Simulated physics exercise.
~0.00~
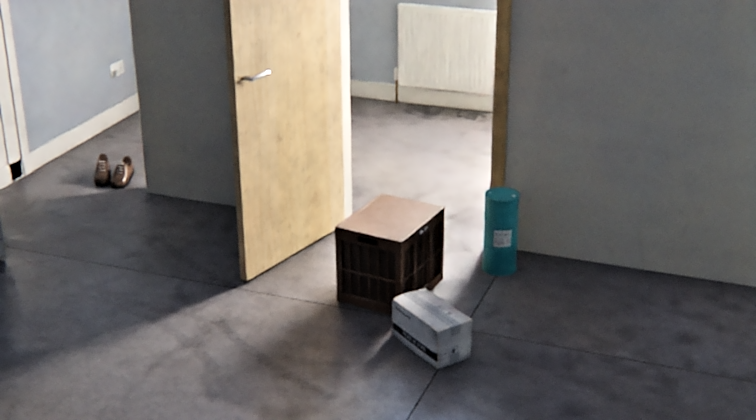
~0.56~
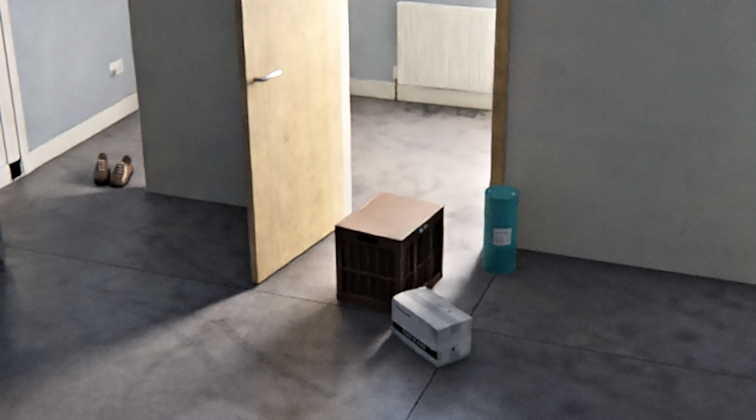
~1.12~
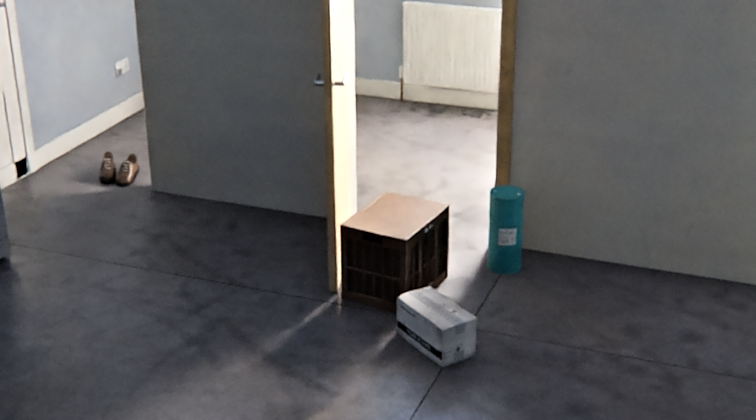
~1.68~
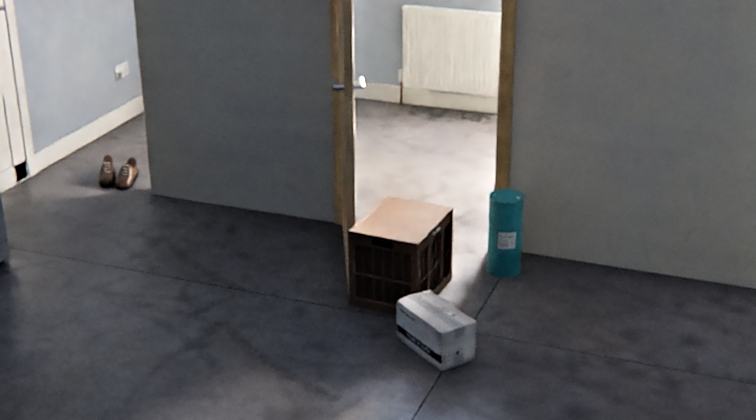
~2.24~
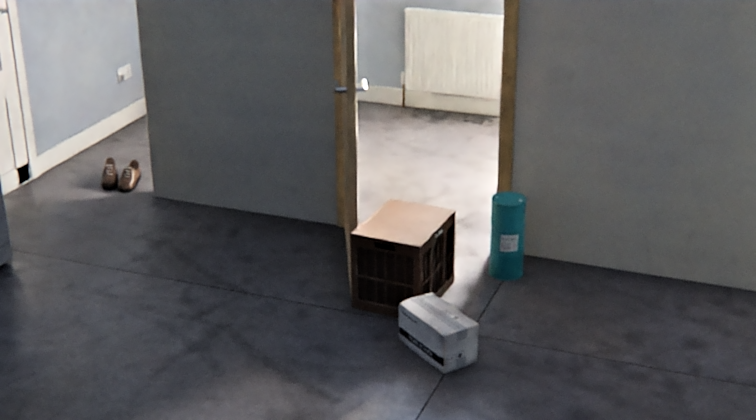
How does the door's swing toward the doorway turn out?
The door does not shut. It jams against the dark crate on the floor and is left standing well open.
